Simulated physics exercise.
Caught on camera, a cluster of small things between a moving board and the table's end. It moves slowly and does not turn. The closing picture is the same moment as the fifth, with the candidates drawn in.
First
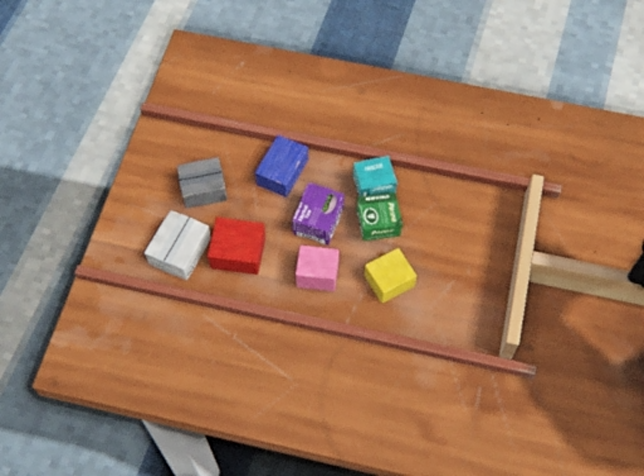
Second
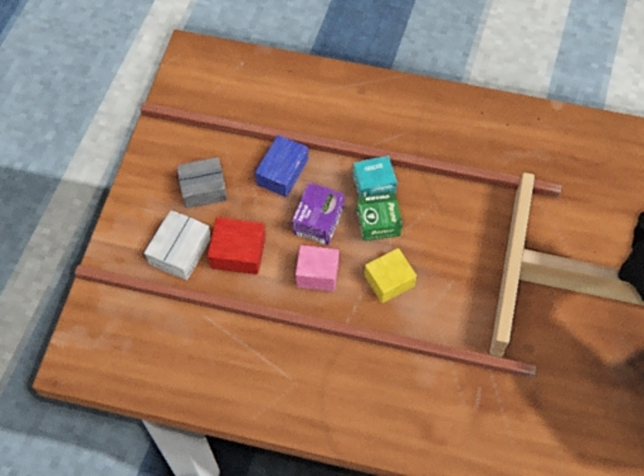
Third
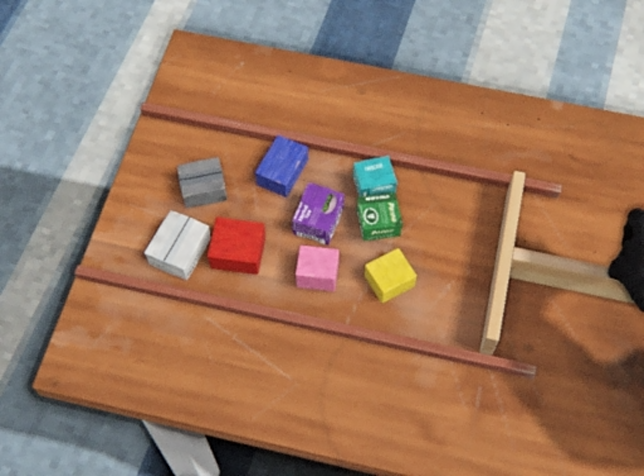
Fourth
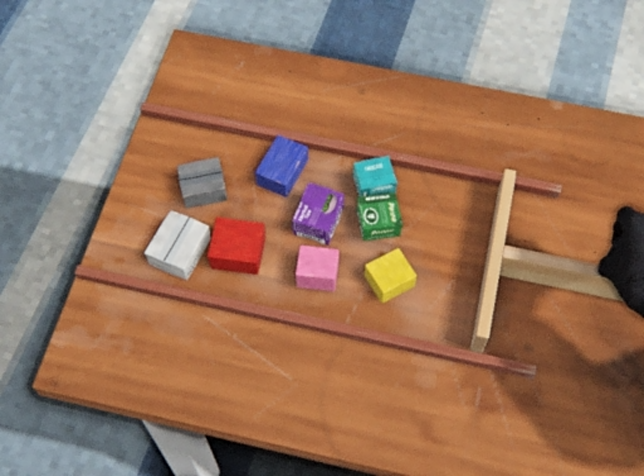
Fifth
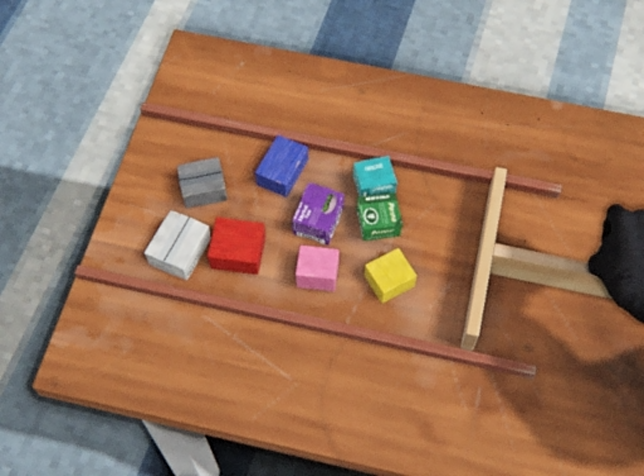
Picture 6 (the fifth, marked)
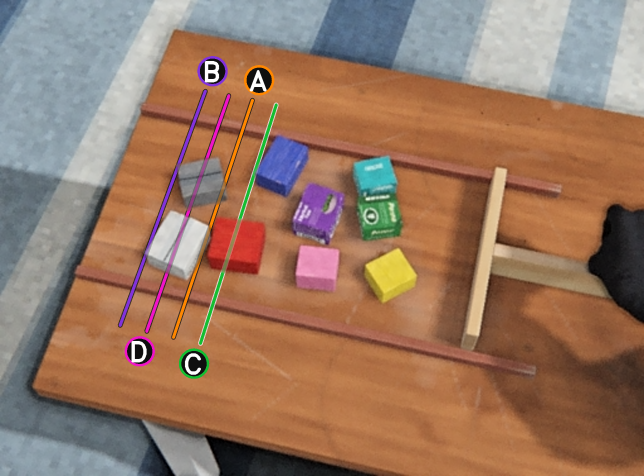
A wooden board slides slowly left between two rails toward a cluster of colourful blocks.
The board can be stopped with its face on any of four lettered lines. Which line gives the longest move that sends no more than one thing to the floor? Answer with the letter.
No second one falls up to A.
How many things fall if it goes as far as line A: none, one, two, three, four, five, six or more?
By then, none.
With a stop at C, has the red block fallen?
No.
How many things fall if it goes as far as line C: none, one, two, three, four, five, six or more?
In all, none.
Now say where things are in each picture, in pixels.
Grey box (202, 183); yellow block (390, 276); blue block (282, 166), in the first picture.
Board (517, 253); red block (237, 246), in the second picture.
Board (506, 251); turquoise packet (375, 180), in the third picture.
Board (497, 249); green packet (379, 217), in the fourth picture.
Board (488, 247); grey box (202, 183); yellow block (390, 276); blue block (282, 166), in the fifth picture.
On the copy, A at (216, 211); B at (166, 200); C at (241, 216); D at (191, 206).
On A. First, board (387, 227); turquoise packet (371, 178); pink block (310, 266).
Then, board (290, 206); white box (162, 238); grey box (190, 178).
Finally, board (217, 191); grey box (124, 161); white box (98, 231); none fallen.
By contrast, B drops four; C is within the limit but short; D drops two.
